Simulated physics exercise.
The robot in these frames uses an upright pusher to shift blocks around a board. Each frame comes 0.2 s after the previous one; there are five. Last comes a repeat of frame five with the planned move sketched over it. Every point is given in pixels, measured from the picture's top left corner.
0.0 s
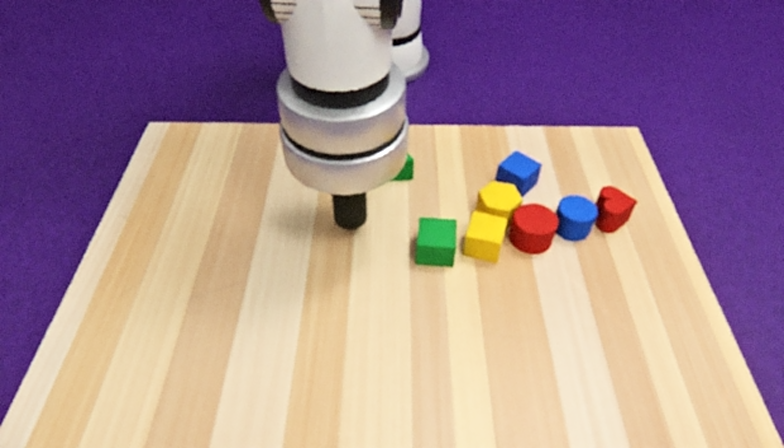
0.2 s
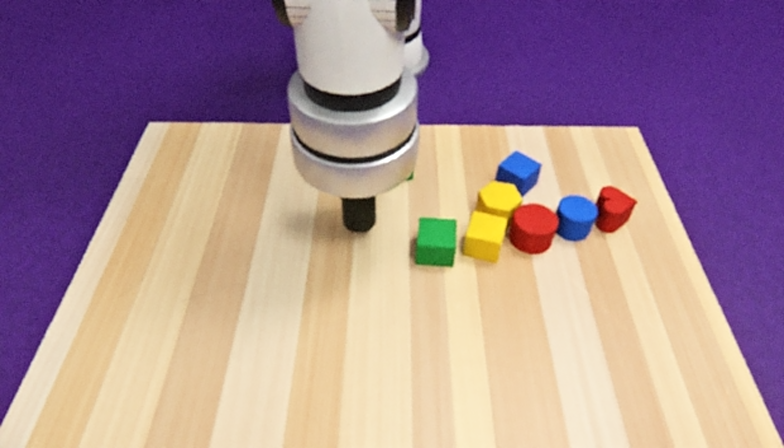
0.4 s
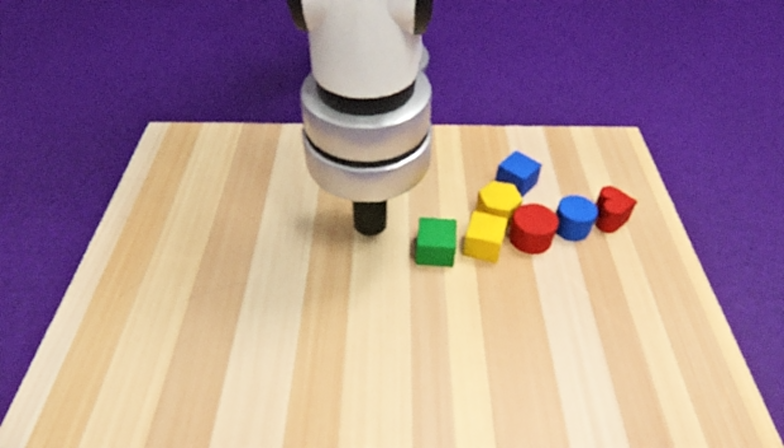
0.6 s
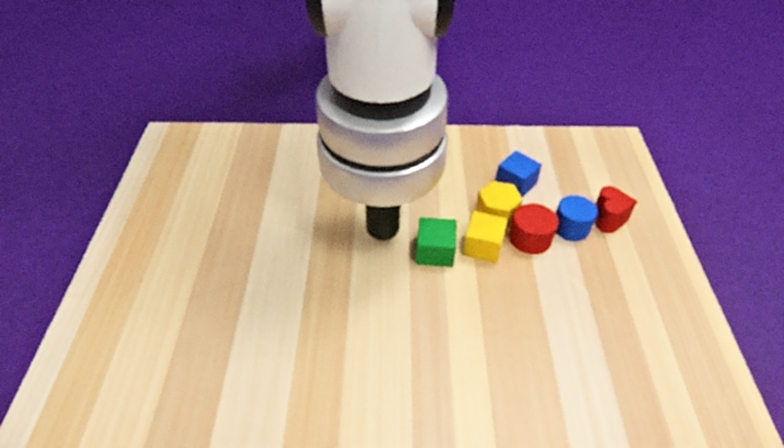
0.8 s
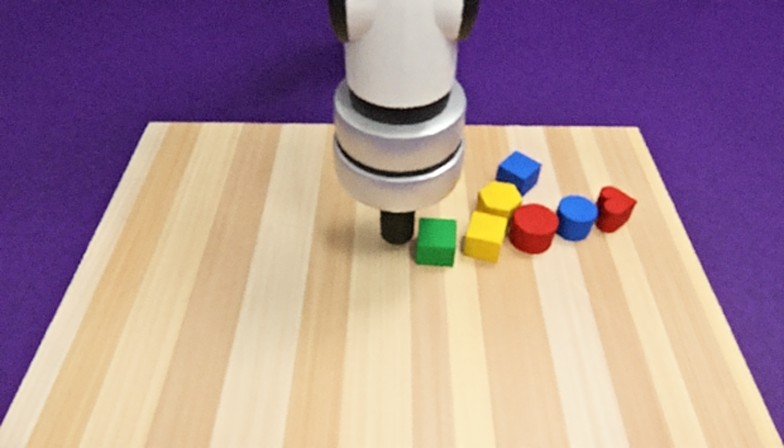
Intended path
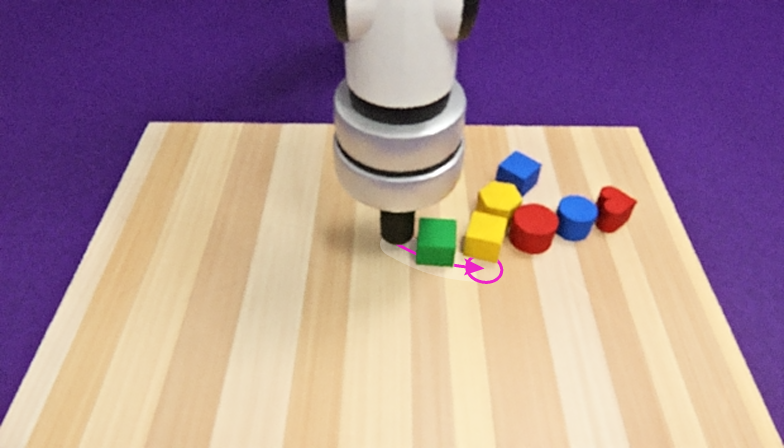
A robot arm with a black upright pusher moves gradually right and slightly toward the viewer across a striped wooden board, drawing close to the green square block, while the green, yellow, red and blue blocks stay still.
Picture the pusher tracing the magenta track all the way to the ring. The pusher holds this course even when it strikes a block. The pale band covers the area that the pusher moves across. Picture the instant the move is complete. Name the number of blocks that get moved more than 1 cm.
Blocks moved: Three or more.
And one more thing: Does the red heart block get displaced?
Going by the path, yes.
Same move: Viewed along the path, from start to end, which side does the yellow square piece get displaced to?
Facing from start to end, it will go to the left.
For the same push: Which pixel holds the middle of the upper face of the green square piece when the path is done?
Most likely (527, 240).
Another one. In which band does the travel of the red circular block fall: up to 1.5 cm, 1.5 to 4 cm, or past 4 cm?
By the end of the path, it will have gone past 4 cm.
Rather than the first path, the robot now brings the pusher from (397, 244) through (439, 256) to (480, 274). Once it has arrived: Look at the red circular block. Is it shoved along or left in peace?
Here the red circular block moves off its spot.
The line goes from (397, 244) through (438, 262) to (484, 268).
The first path, step by step. Halfway along, pusher at (439, 250); green square piece at (478, 242), turned 20° anticlockwise; yellow square piece at (509, 224), turned 30° anticlockwise; red circular block at (545, 216); blue circular block at (582, 207).
At the end, pusher at (487, 257); green square piece at (527, 240), turned 45° anticlockwise; yellow square piece at (539, 214), turned 55° anticlockwise; red circular block at (573, 202); blue circular block at (613, 200); red heart block at (641, 194), turned 20° anticlockwise.
